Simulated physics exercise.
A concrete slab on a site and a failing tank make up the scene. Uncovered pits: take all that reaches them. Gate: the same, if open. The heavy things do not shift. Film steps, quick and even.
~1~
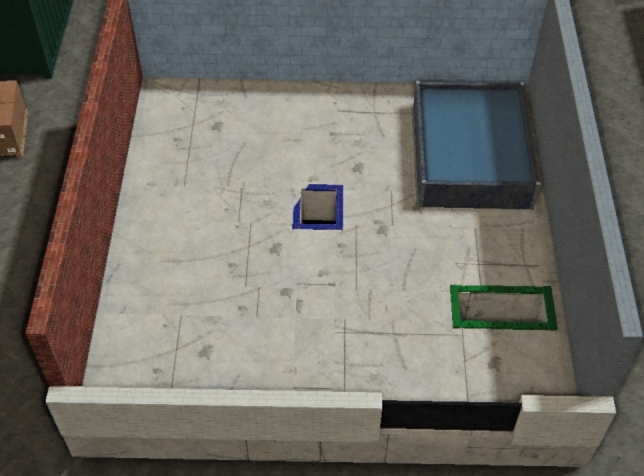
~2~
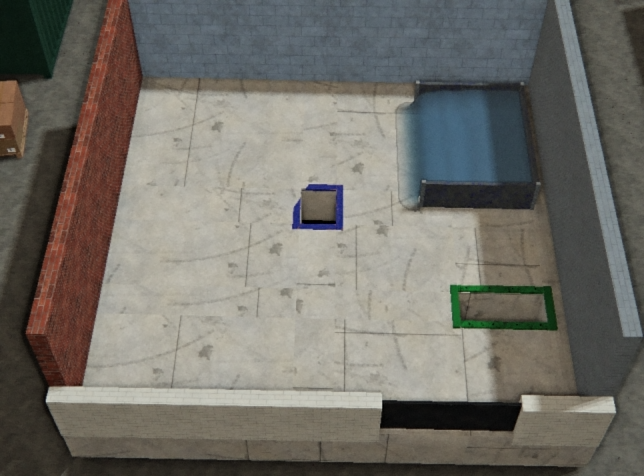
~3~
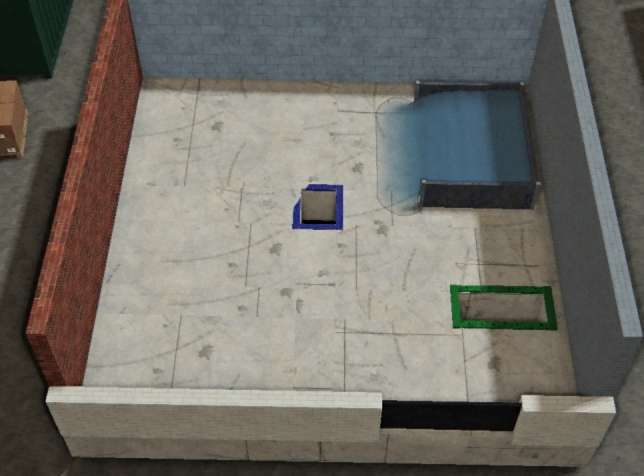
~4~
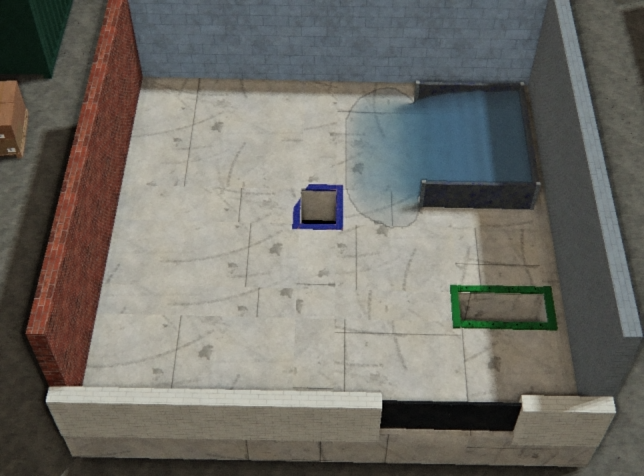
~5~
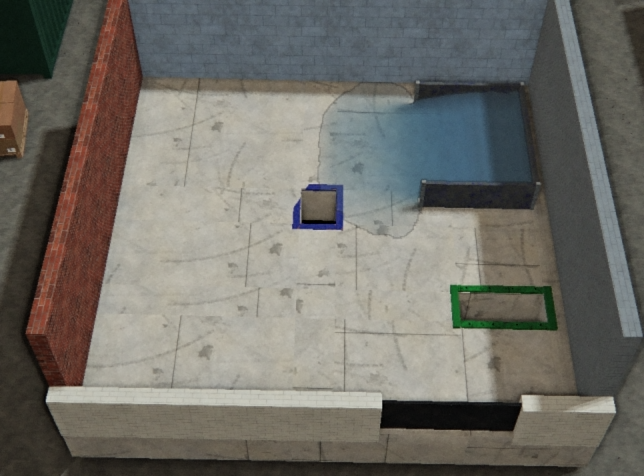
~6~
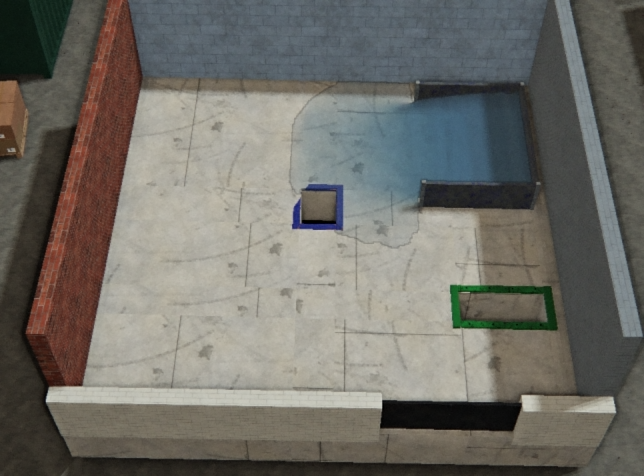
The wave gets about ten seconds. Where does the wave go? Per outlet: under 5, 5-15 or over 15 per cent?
Per outlet: Gate under 5 per cent; blue pit over 15 per cent; green pit under 5 per cent.
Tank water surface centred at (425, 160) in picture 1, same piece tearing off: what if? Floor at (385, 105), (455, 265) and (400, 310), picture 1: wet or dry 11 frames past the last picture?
So, first one stays dry, second one stays dry, third one stays dry.
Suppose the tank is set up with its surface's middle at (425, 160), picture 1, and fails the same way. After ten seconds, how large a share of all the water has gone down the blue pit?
I'd put the blue pit at 40 per cent of the whole.
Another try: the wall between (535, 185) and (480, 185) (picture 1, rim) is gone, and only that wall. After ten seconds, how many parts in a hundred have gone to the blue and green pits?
Parts in a hundred: Blue 0, green 50.
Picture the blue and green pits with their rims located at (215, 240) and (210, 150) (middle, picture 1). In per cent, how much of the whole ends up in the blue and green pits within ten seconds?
The blue pit takes 15 per cent, and the green pit takes 14 per cent.
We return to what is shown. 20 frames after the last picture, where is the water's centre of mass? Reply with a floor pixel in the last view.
Centre of the water: Near (288, 153).
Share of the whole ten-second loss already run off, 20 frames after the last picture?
My reading is near 60 per cent.
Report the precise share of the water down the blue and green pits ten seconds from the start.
That's 22 per cent for the first and 0 per cent for the second.
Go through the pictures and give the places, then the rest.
In the first picture, the open tank at (475, 135) is whole and still.
In the second picture, the front is at (417, 208), out from the gap at (420, 147).
In the third picture, the front is at (399, 210), out from the gap at (420, 148).
In the fourth picture, the front is at (374, 215), out from the gap at (420, 149).
In the fifth picture, water pours out at (420, 149) and has run to (338, 209).
In the sixth picture, water pours out at (420, 150) and has run to (296, 184).
A moment on, water covers 30 % of the floor; the gate 0 %, the blue pit 3 %, the green pit 0 %.
Next, water covers 40 % of the floor; the gate 0 %, the blue pit 8 %, the green pit 0 %.
Then, water covers 50 % of the floor; the gate 0 %, the blue pit 12 %, the green pit 0 %.
Later, water covers 60 % of the floor; the gate 0 %, the blue pit 16 %, the green pit 0 %.
In the end, water covers 90 % of the floor; the gate 0 %, the blue pit 21 %, the green pit 0 %.
